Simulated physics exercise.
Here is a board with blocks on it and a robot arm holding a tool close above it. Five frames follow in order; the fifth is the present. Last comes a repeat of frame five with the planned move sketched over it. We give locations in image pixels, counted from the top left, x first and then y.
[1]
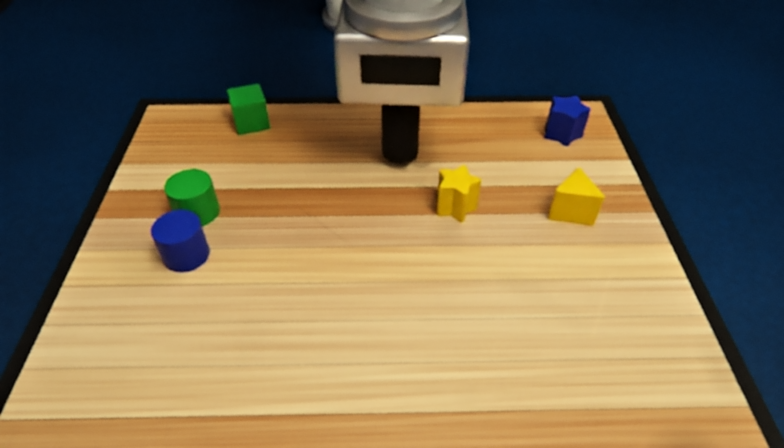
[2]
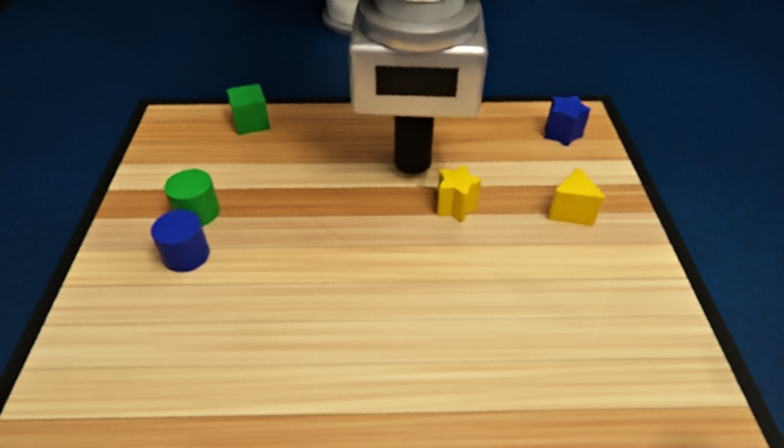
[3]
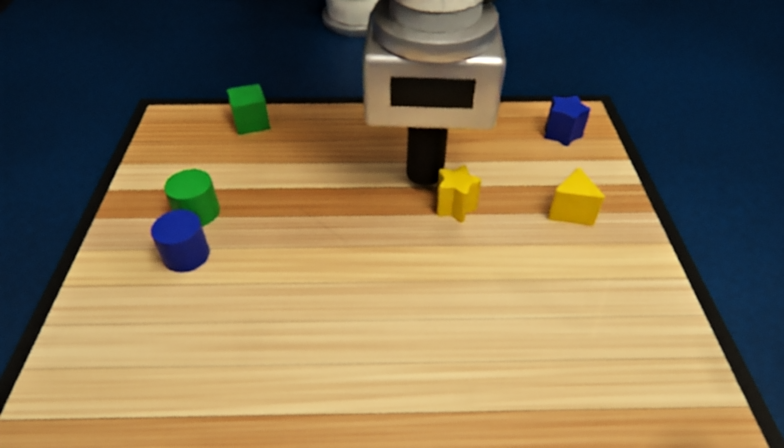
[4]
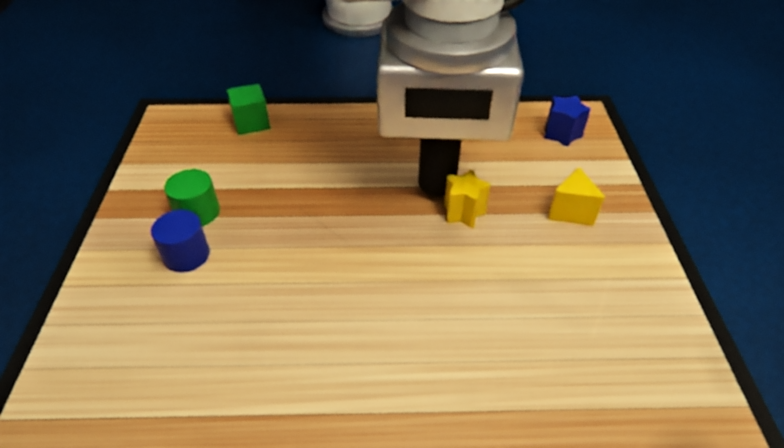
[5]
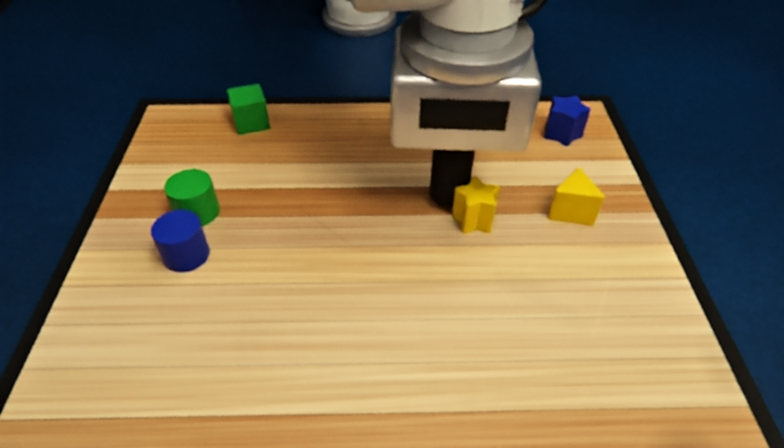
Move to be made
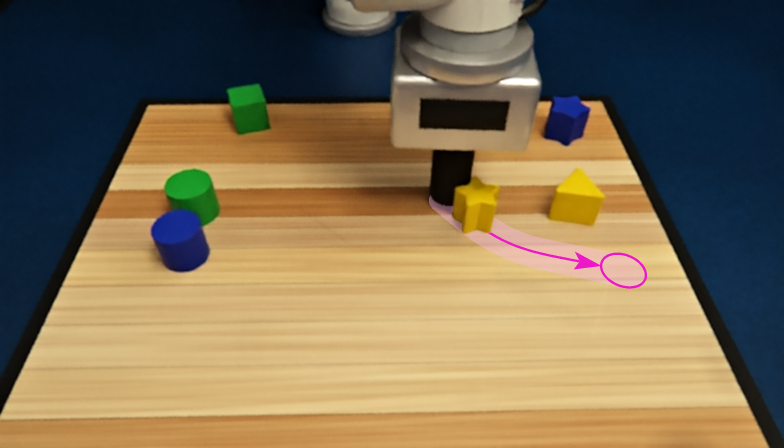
On a wooden board with scattered colored blocks, a robot arm moves its black tool toward the viewer and right, nudging a yellow star.
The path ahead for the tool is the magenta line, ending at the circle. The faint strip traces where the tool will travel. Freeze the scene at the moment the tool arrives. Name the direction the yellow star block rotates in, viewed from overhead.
Looking down on the board, it turns clockwise.
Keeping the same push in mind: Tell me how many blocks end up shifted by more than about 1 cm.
I count one.
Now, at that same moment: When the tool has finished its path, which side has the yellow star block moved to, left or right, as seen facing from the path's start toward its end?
To the right.
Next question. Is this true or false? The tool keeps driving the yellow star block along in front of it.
It is false.
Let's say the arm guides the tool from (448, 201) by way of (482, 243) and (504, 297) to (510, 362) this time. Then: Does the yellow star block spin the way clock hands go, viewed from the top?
No
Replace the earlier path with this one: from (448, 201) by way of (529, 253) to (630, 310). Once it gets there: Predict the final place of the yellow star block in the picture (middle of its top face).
Its top middle will sit at (683, 311).
The line goes from (448, 201) by way of (493, 235) and (555, 257) to (623, 270).
What follows on the original path. One third of the way, tool (495, 227); yellow star block (529, 227).
Two thirds of the way, tool (559, 249); yellow star block (586, 258), turned 25° clockwise.
At the end, tool (627, 262); yellow star block (602, 265), turned 70° clockwise; yellow triangular piece unmoved.
